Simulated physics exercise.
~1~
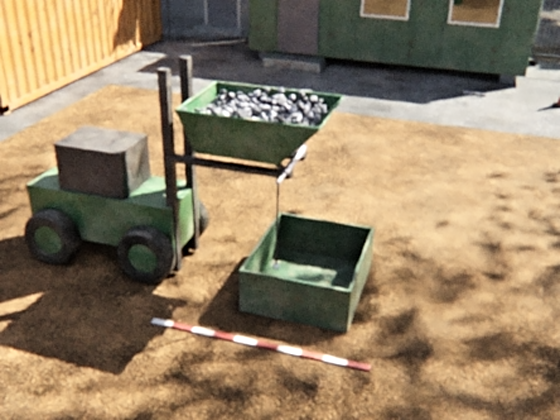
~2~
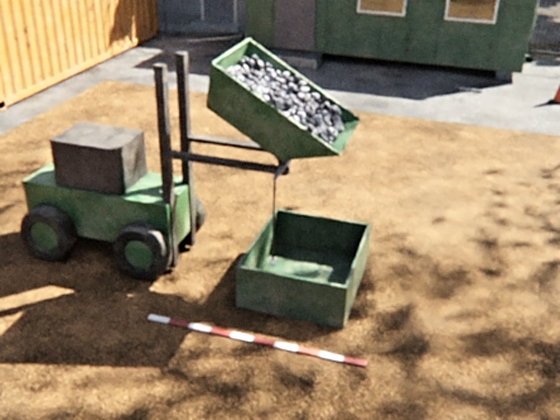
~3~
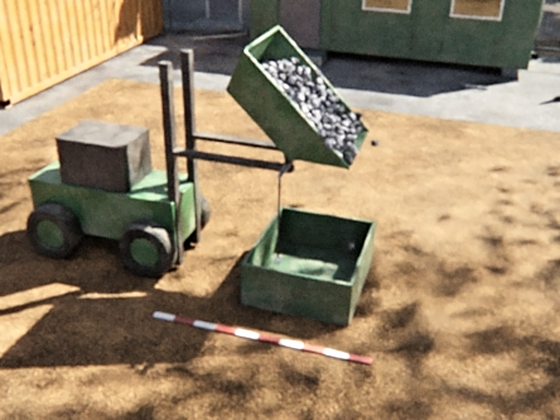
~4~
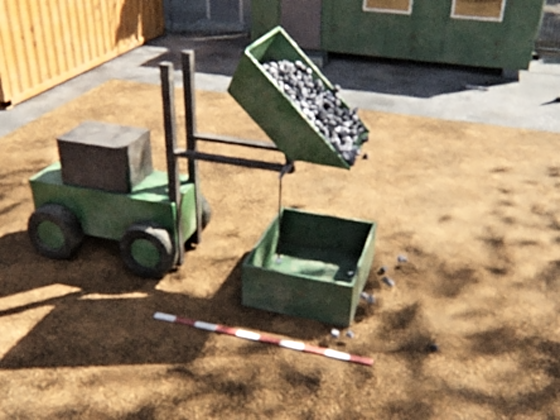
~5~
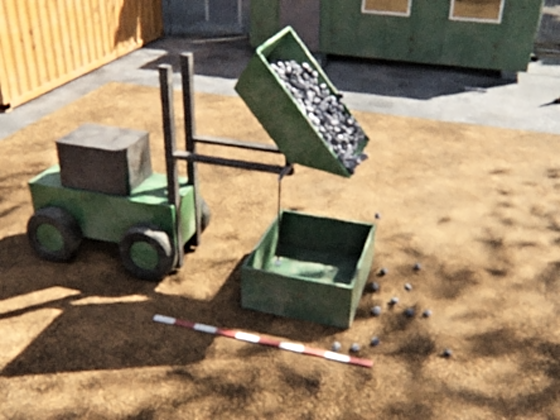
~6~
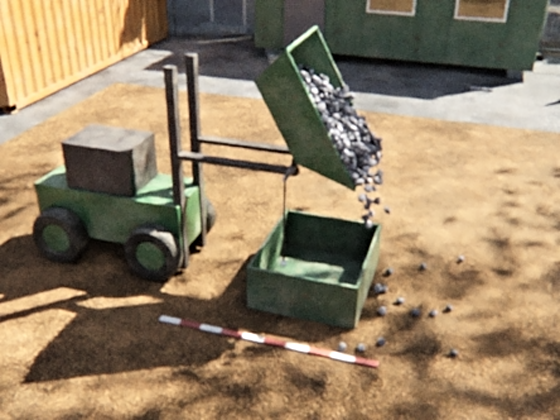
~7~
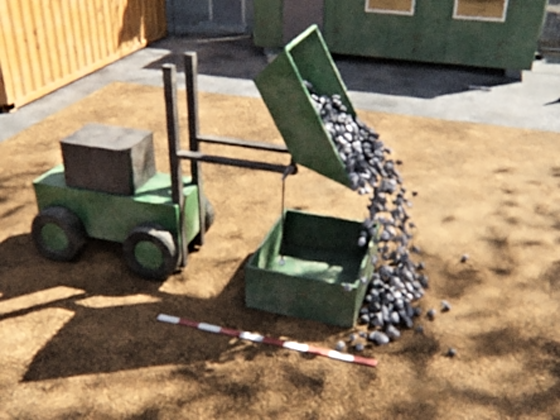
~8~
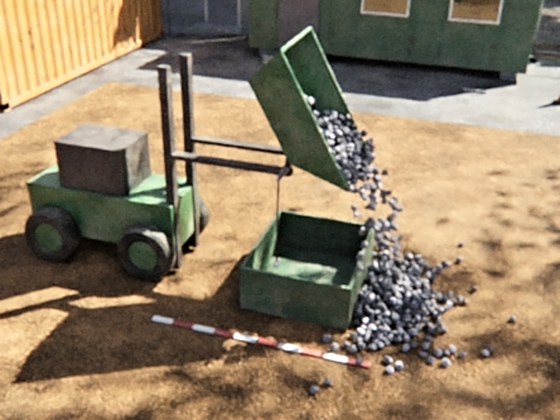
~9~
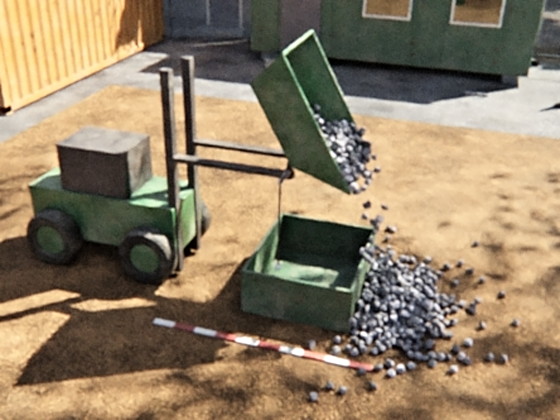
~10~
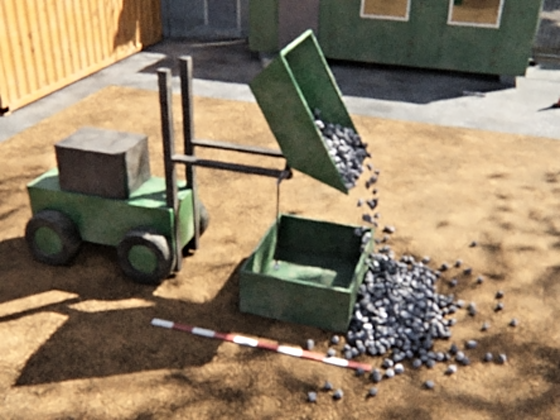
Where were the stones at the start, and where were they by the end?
At the start the stones were all in the raised skip above the bin. By the end most of them lay in a heap on the ground to the right of the bin, with some still in the tilted skip.
